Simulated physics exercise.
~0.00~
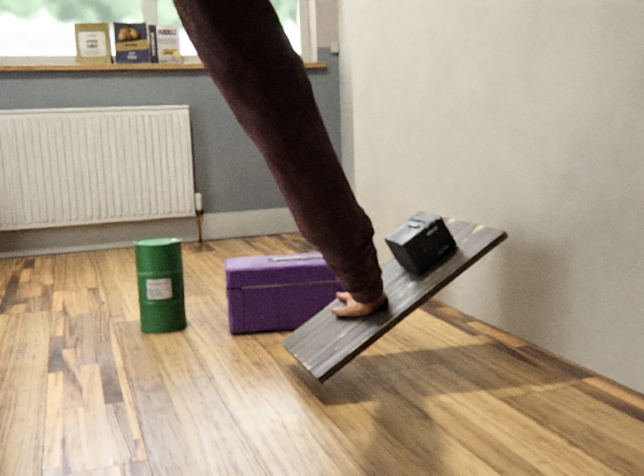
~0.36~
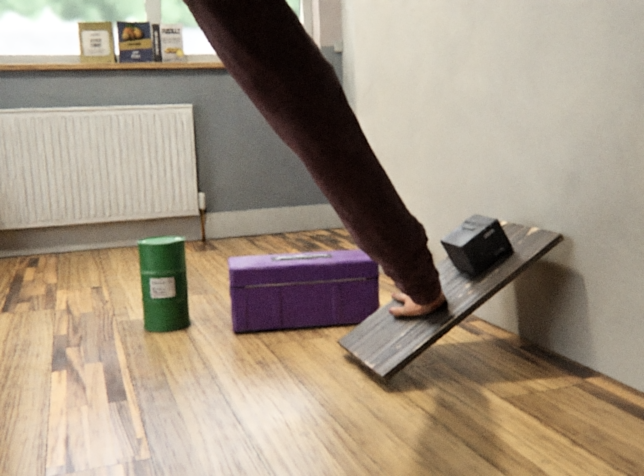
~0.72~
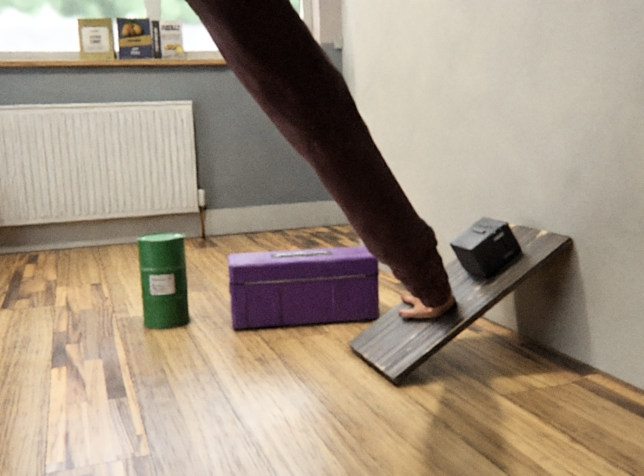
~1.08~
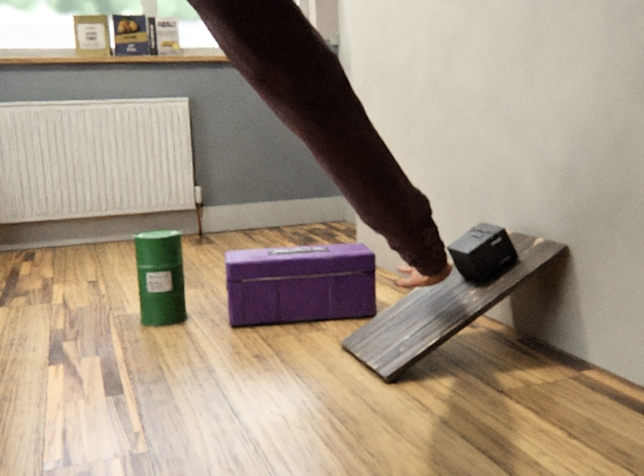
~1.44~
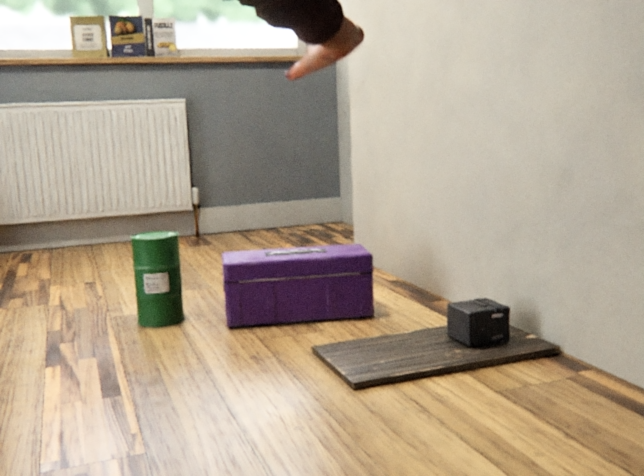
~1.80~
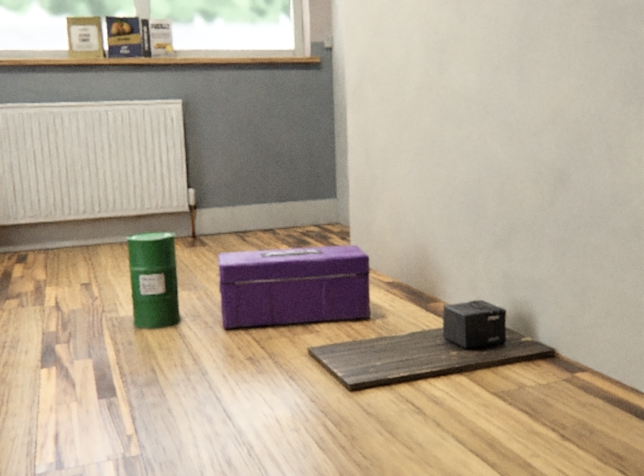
On a wooden floor, a hand leaning a dark board carrying a black box against a wall, releasing it, the board sliding flat.
